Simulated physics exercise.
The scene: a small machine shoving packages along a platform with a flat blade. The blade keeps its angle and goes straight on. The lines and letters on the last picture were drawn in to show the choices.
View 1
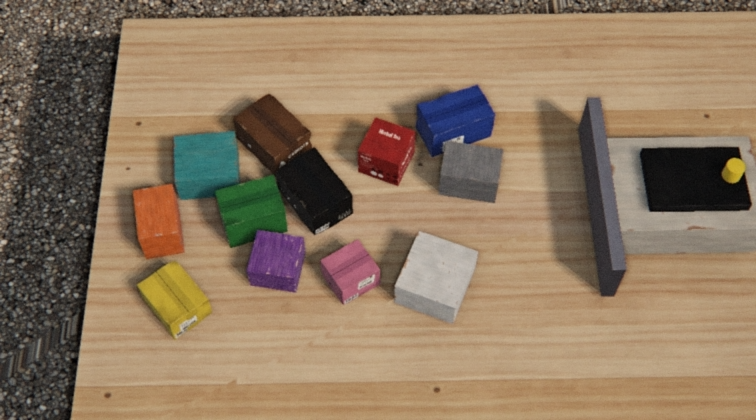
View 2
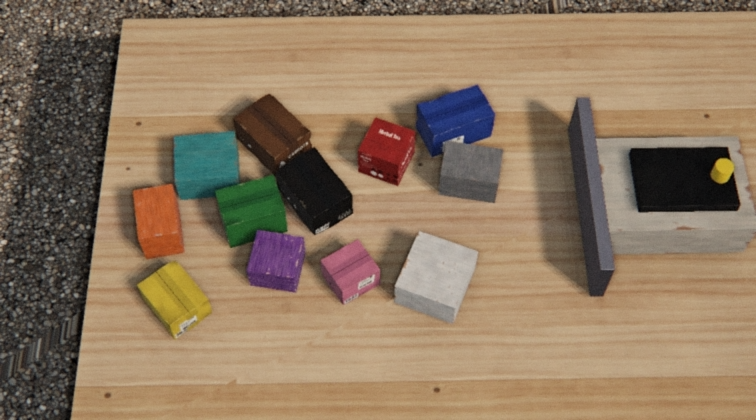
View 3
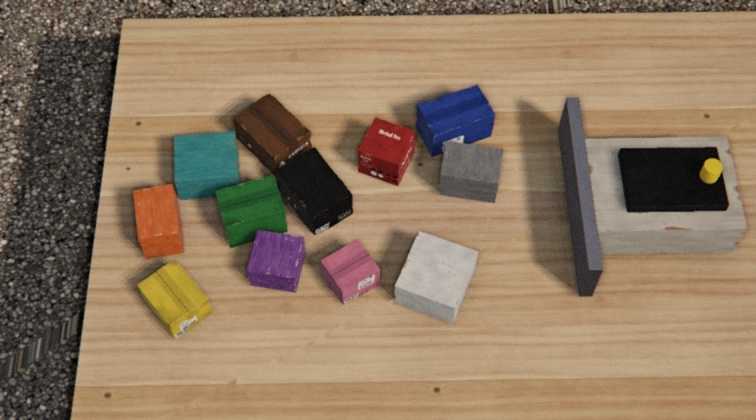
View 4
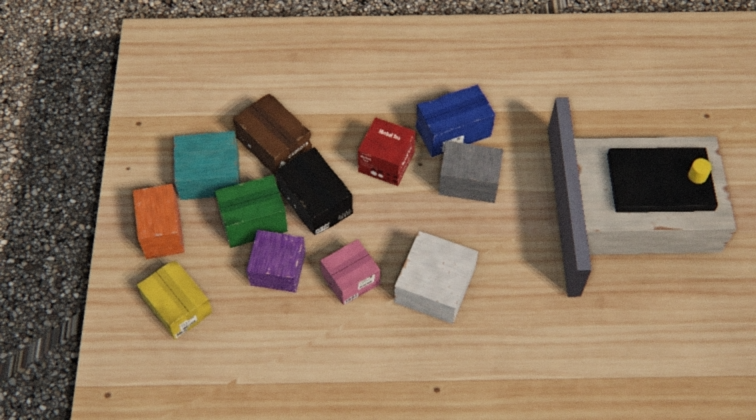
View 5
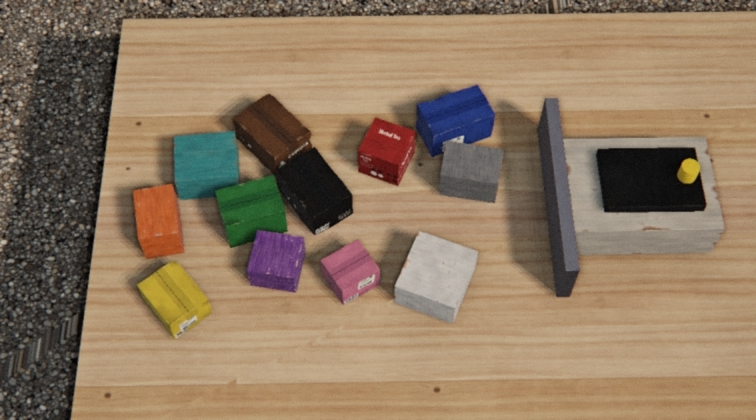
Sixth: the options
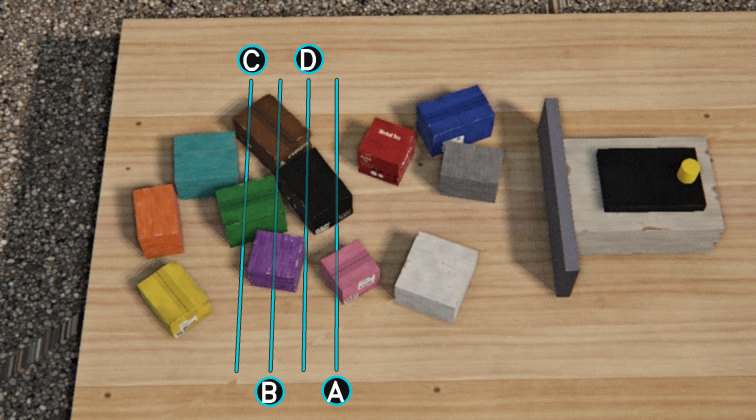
On a wooden platform, a small machine with a flat upright blade crept slowly left toward a cluster of colourful boxes, which all stayed still, the blade not touching any of them.
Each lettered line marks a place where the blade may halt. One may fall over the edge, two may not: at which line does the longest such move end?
It can go as far as C.
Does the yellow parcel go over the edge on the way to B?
No.
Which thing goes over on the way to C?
The orange crate.
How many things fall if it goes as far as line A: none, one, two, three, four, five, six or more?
By then, none.
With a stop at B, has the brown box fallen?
No.
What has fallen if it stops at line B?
The orange crate goes over.
On the marked copy, A at (337, 213); B at (276, 214); C at (244, 215); D at (306, 214).
With C. Early on, robot (528, 180); blue box (398, 112); white crate (408, 287).
Further on, robot (413, 182); orange crate (140, 224); yellow parcel (164, 304).
At the end, robot (327, 183); orange crate over the edge; green box (105, 220); one fallen.
As for the rest, A is within the limit but short; B is within the limit but short; D is within the limit but short.
